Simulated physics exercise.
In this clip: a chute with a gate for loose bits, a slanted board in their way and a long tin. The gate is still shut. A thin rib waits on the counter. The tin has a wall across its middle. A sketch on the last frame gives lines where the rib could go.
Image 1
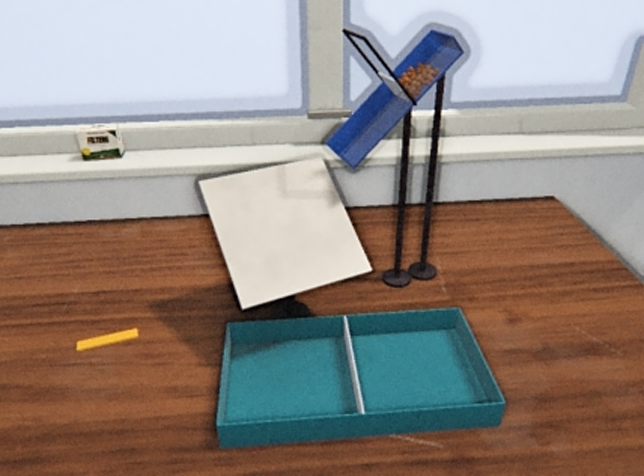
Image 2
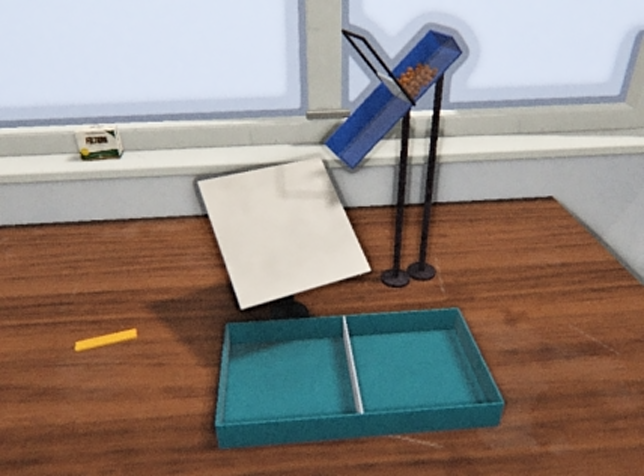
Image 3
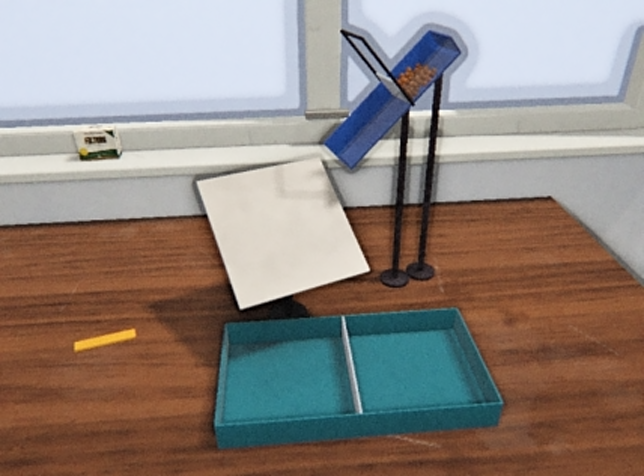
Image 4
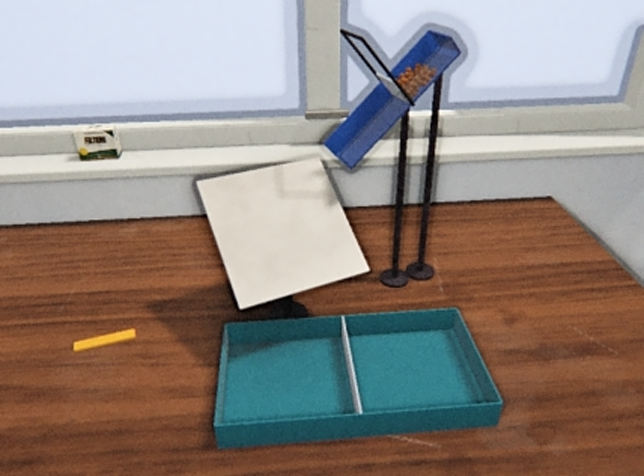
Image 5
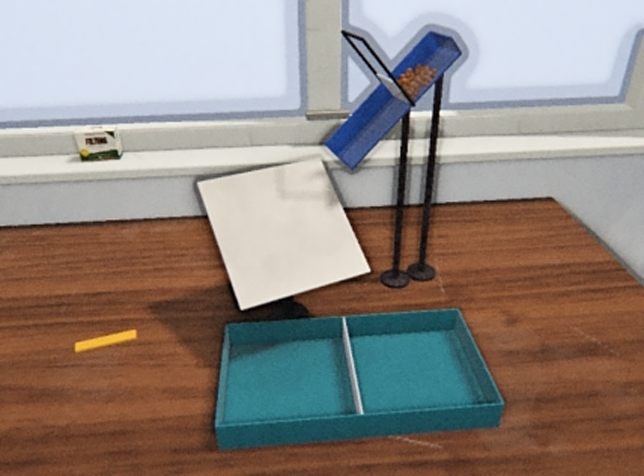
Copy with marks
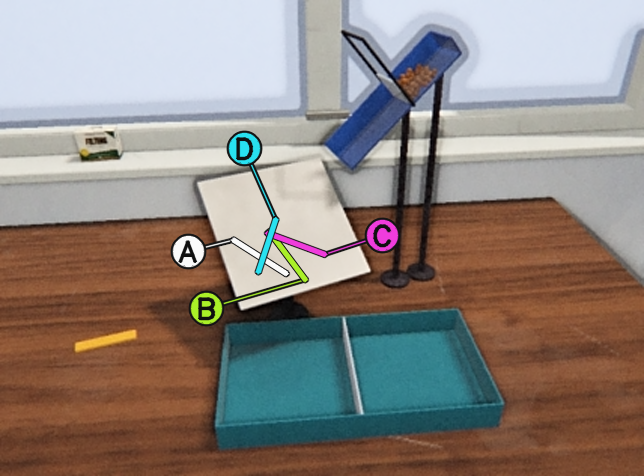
A wooden counter holding a divided teal tin, a tilted white board and a blue chute of orange-brown bits, all staying still.
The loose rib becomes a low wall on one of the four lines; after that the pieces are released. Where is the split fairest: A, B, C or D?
The best line is B.
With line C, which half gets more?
The right half.
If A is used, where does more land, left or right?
More lands on the left.
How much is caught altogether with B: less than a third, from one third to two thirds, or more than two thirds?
Line B gives more than two thirds.
On the marked copy, line A from (233, 240) to (286, 273); line B from (269, 231) to (305, 279); line C from (267, 233) to (324, 254); line D from (275, 219) to (258, 271).
For line A, of what is caught, almost all in the left half, about a tenth in the right.
For line B, of what is caught, roughly two thirds in the left half, roughly a third in the right.
For line C, of what is caught, about a tenth in the left half, almost all in the right.
For line D, of what is caught, almost all in the left half, about a tenth in the right.
